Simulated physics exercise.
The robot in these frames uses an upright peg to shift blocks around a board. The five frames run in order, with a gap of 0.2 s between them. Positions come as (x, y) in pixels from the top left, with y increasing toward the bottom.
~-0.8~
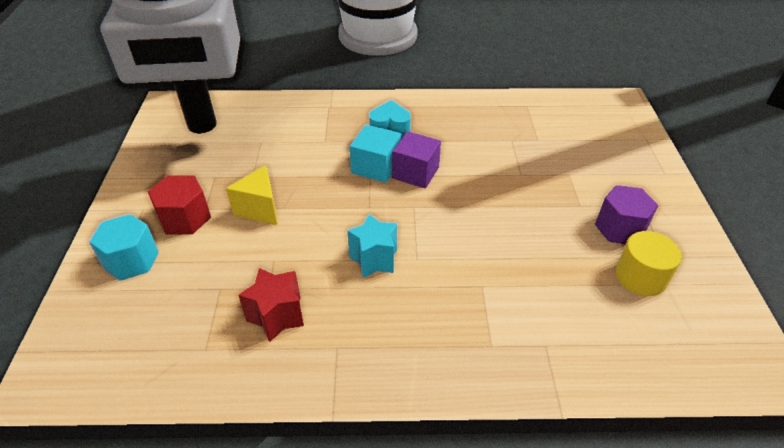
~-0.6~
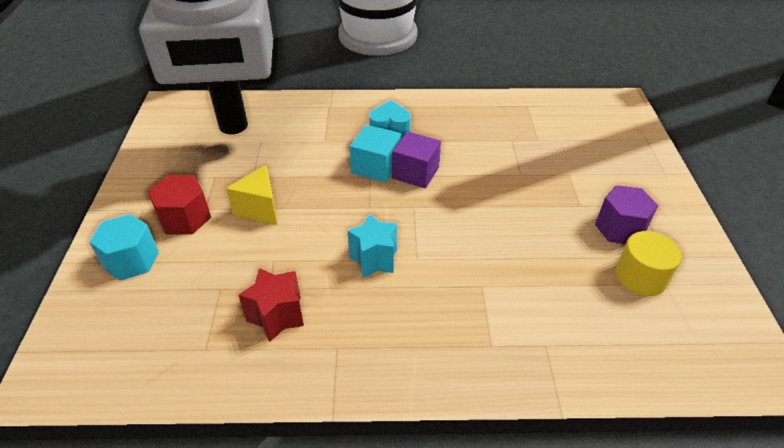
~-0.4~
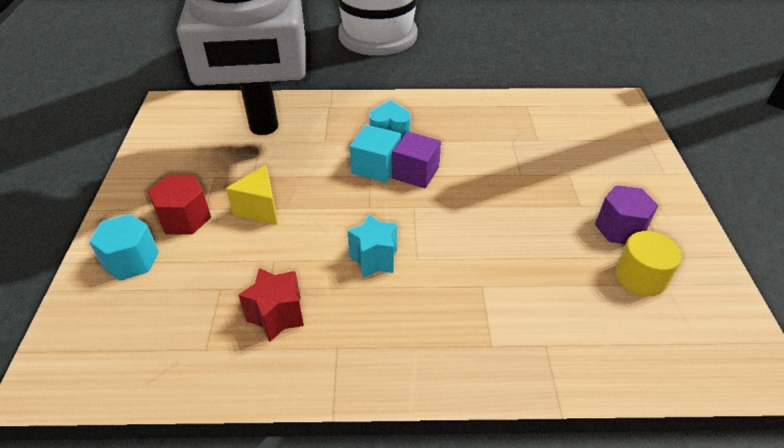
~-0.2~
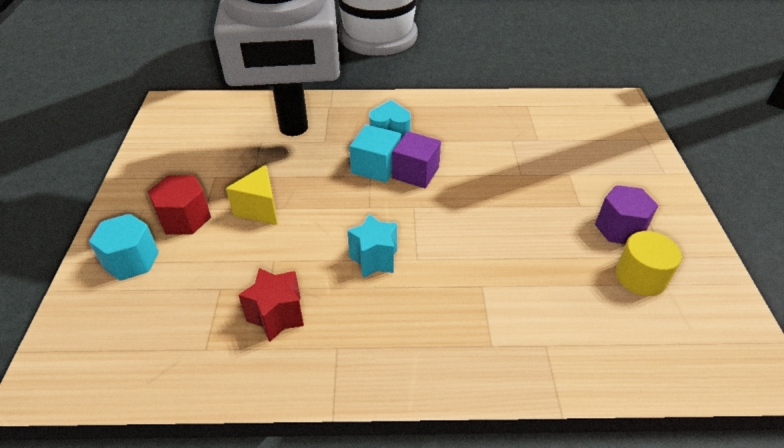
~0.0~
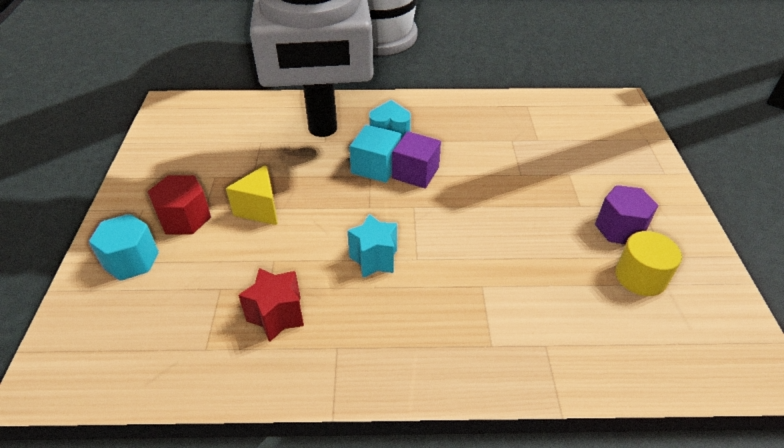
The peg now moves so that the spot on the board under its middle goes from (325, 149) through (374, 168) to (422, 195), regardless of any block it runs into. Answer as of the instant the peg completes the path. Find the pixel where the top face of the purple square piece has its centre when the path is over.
In the picture, it is at (498, 158).
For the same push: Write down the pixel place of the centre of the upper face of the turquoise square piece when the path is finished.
My best guess is (463, 169).
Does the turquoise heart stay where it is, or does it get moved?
By then it is still where it was.
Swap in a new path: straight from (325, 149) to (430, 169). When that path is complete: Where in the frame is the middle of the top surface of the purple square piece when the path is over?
If I read the scene right, the answer is (492, 176).
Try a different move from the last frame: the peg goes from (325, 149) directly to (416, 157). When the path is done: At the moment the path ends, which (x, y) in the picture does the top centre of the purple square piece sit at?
At (462, 171).
What follows on the original path. One third of the way, peg at (357, 141); turquoise square piece at (389, 143); purple square piece at (429, 148).
Two thirds of the way, peg at (390, 156); turquoise square piece at (426, 156), turned 15° anticlockwise; purple square piece at (467, 155), turned 15° anticlockwise.
At the end, peg at (423, 174); turquoise square piece at (463, 169), turned 35° anticlockwise; turquoise heart still; purple square piece at (498, 158), turned 40° anticlockwise.
